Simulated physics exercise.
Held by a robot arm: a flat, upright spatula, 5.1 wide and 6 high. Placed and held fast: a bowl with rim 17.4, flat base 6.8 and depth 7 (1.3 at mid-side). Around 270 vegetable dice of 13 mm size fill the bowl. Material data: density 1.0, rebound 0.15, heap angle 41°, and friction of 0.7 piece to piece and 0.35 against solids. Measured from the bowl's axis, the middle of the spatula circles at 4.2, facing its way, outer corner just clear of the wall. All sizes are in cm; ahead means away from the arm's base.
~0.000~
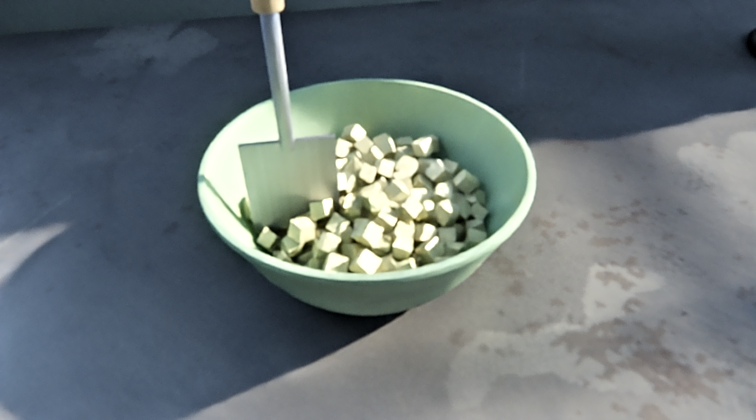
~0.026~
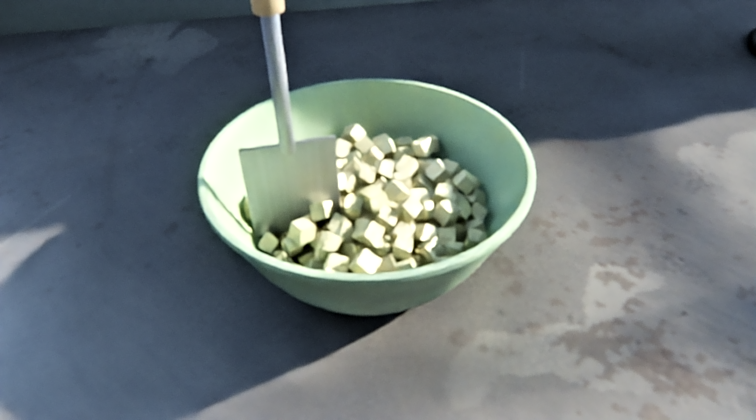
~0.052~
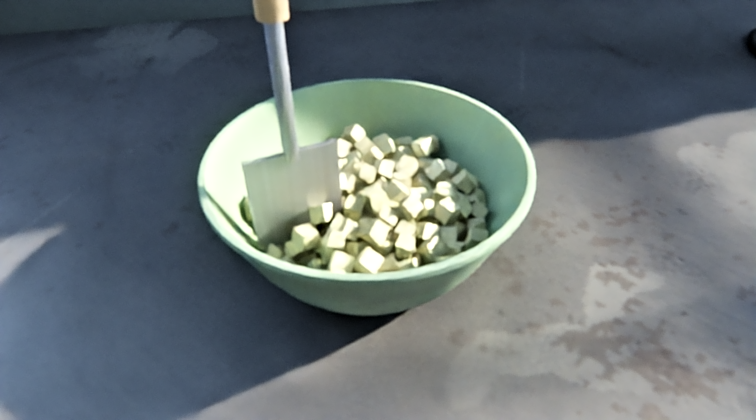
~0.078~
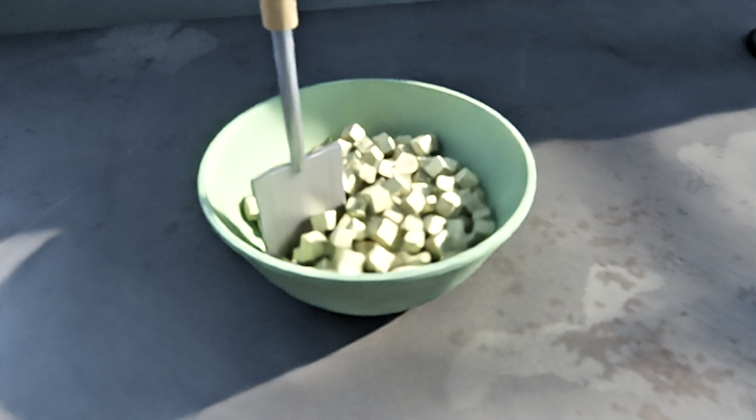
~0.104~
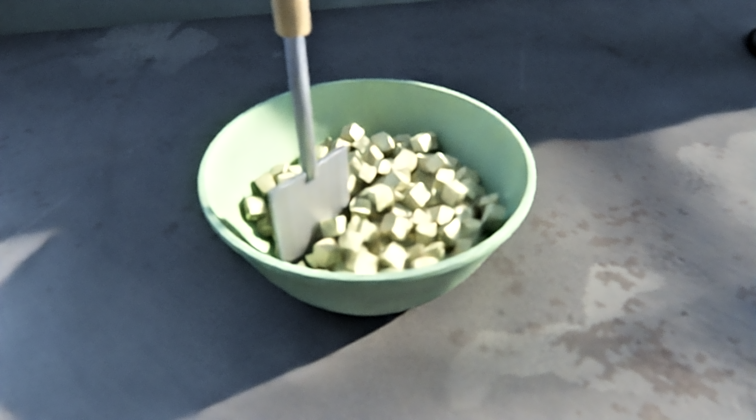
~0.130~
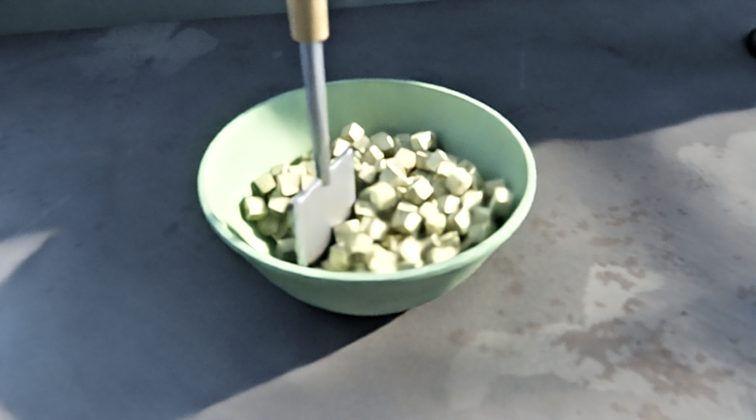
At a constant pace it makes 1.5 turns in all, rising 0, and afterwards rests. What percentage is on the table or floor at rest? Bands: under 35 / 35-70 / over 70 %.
Under 35 %.
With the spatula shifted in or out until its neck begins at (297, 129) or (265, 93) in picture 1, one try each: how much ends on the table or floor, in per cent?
First try about 20 per cent, second try about 20 per cent.
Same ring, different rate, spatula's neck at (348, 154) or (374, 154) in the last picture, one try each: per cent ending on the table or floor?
So, roughly 35 percent the first time and 45 percent the second.
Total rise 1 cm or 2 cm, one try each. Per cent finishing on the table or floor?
Close to 25 percent and close to 25 percent.
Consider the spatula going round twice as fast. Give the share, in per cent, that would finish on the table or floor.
About 50 percent, I'd say.
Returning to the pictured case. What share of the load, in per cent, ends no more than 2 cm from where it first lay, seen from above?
Around 5 in a hundred, roughly.
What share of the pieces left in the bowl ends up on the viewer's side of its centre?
Estimate: Some 20 %.
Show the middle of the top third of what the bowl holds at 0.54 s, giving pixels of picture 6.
About pixel (335, 120).
By 0.54 s, 243° round, highest piece 10 above the table; 248 in the bowl, 16 on the table or floor, 8 in flight or on the tool.
By 0.95 s, 75° round, highest piece 9 above the table; 229 in the bowl, 38 on the table or floor, 5 in flight or on the tool.
By 1.35 s, 180° round, highest piece 8 above the table; 209 in the bowl, 63 on the table or floor.
By 2.05 s, 180° round, highest piece 8 above the table; 209 in the bowl, 63 on the table or floor.
Final count, 209 in the bowl, 63 on the table or floor. That is 23 % on the table or floor.
